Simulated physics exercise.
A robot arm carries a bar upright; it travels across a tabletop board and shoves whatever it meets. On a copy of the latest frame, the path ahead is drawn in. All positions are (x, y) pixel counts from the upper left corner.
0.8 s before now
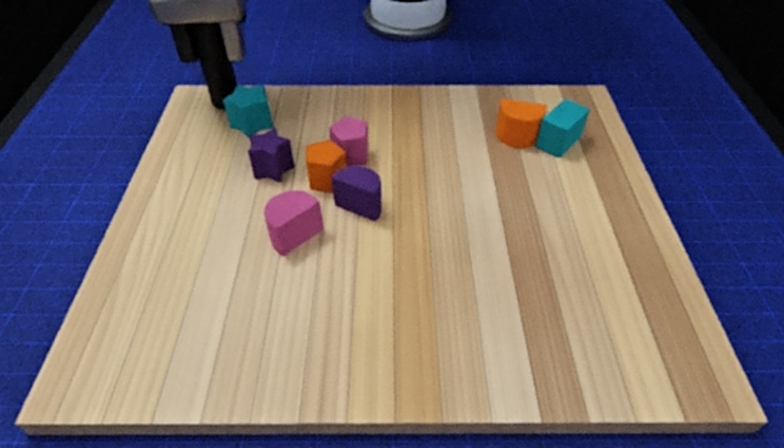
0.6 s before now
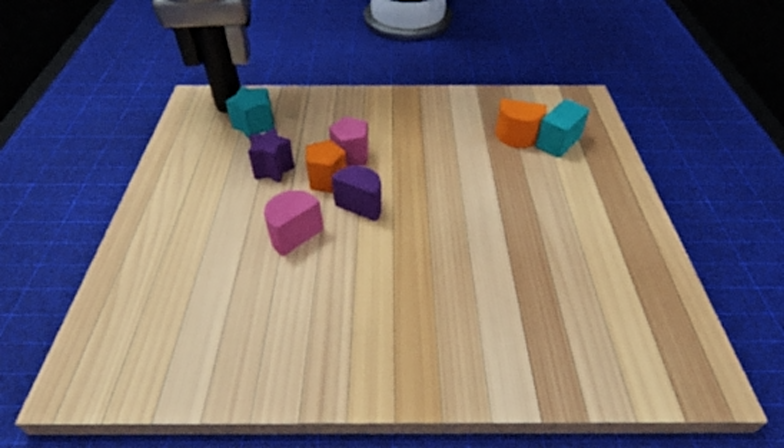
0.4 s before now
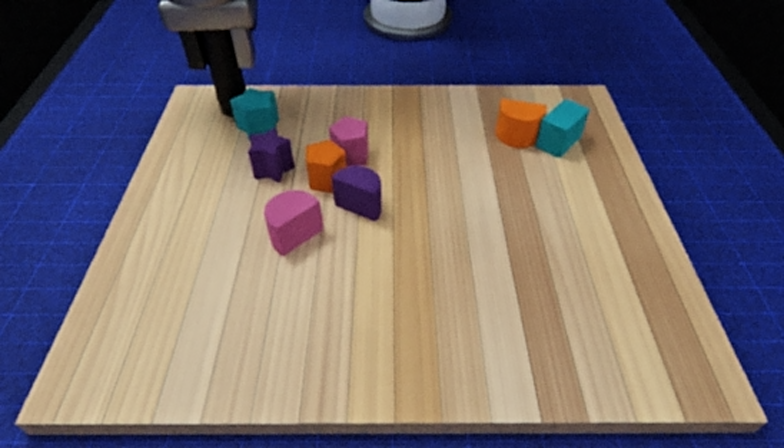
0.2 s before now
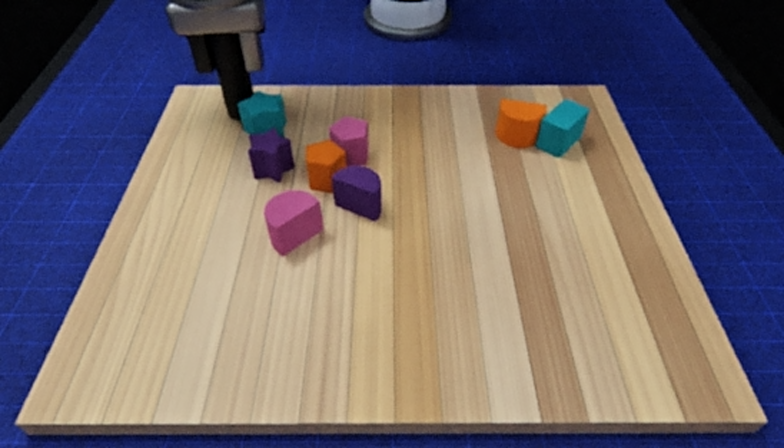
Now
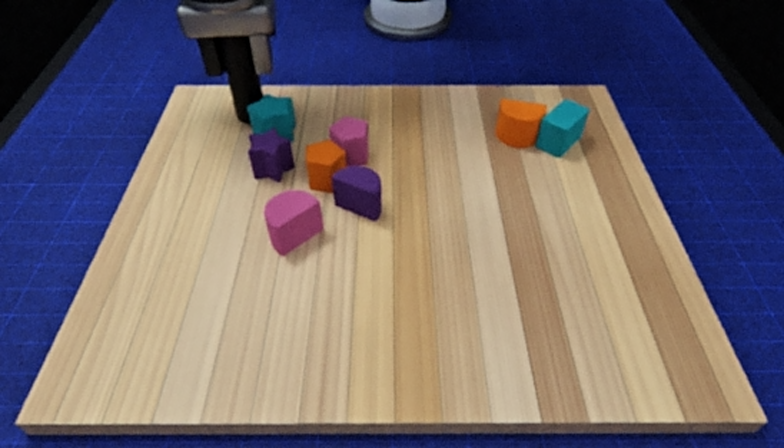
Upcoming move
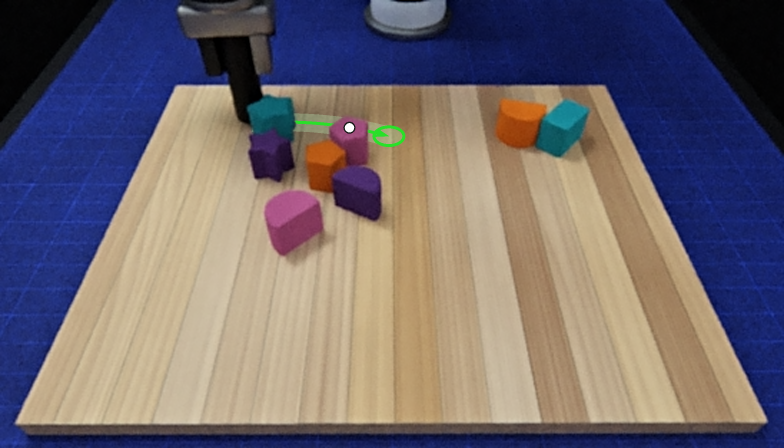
The clip shows colourful blocks on a striped wooden board over a blue surface as a dark bar held by a machine slowly pushes the turquoise star block a short way right and slightly downward, while the other blocks stay still.
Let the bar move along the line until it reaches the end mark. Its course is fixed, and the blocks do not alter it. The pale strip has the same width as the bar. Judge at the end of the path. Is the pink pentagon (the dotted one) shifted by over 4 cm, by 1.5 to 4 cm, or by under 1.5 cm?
The under 1.5 cm band.
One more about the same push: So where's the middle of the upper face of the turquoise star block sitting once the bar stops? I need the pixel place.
About (303, 115).
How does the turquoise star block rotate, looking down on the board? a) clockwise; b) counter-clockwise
My answer is option a.
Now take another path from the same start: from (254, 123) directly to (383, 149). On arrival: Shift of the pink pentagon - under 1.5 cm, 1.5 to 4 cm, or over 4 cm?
That block covers upwards of 4 cm.
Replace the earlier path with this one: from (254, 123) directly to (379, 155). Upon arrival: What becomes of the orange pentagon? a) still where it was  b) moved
Answer: B.
The line goes from (254, 123) by way of (300, 122) and (345, 127) to (389, 136); the dot is on the pink pentagon.
On the path given first. One third of the way, bar at (299, 116); turquoise star block at (298, 113), turned 45° clockwise.
Two thirds of the way, bar at (345, 120); turquoise star block at (303, 115), turned 70° clockwise.
At the end, bar at (389, 129); turquoise star block at (303, 115), turned 70° clockwise; pink pentagon unmoved.
